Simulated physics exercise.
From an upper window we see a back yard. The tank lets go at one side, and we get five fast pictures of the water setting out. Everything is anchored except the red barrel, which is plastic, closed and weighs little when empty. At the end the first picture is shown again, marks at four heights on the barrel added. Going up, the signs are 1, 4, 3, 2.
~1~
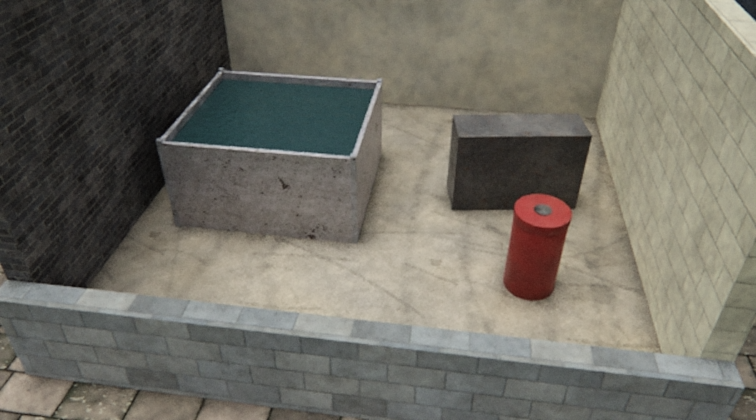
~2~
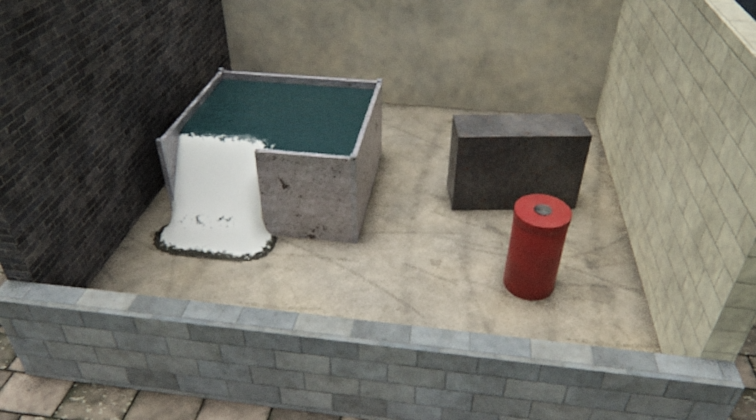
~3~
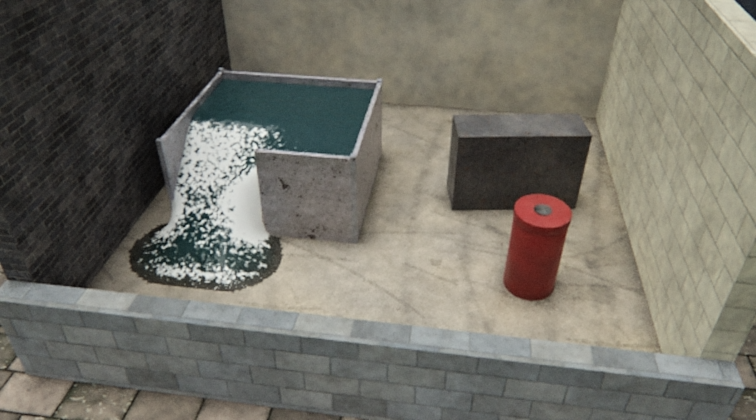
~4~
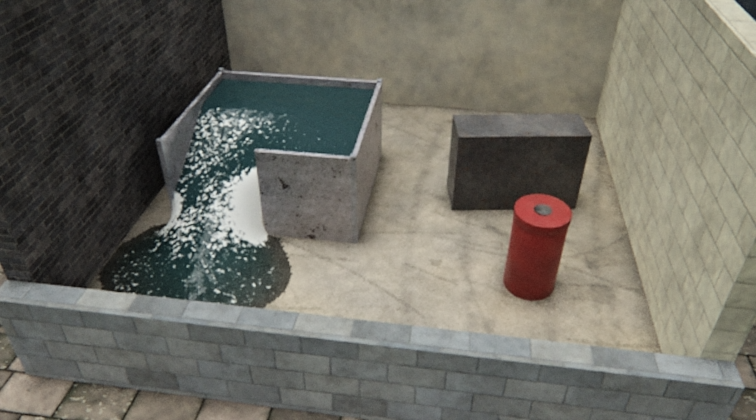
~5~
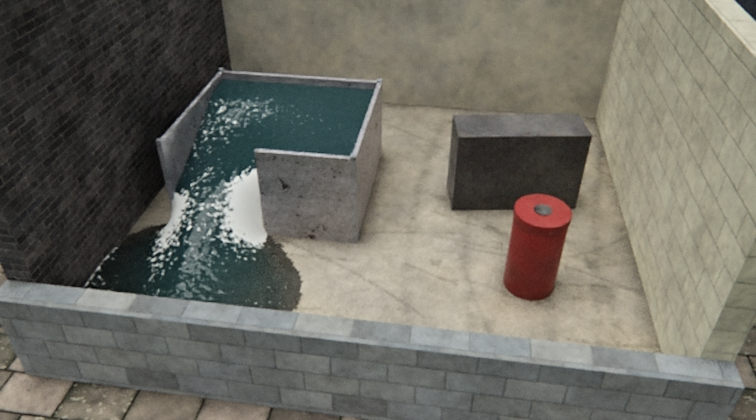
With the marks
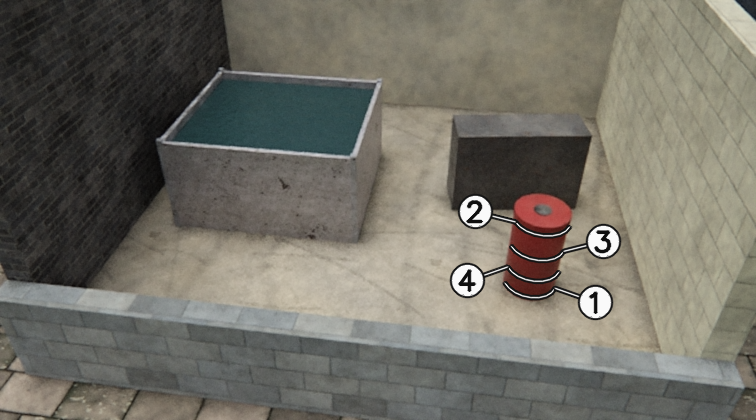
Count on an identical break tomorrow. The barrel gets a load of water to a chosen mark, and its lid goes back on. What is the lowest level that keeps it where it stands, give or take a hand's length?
3 will do.
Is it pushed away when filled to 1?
Yes, that goes wrong.
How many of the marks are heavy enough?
Two.
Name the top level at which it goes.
4.
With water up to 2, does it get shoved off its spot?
No.
In white, 1 at (530, 297); 2 at (543, 235); 3 at (538, 260); 4 at (534, 281); from the bottom up 1, 4, 3, 2.
If 1 is chosen, it is pushed about 6 times its own width away.
If 2 is chosen, it does not move.
If 3 is chosen, it does not move.
If 4 is chosen, it is pushed about twice its own width away.
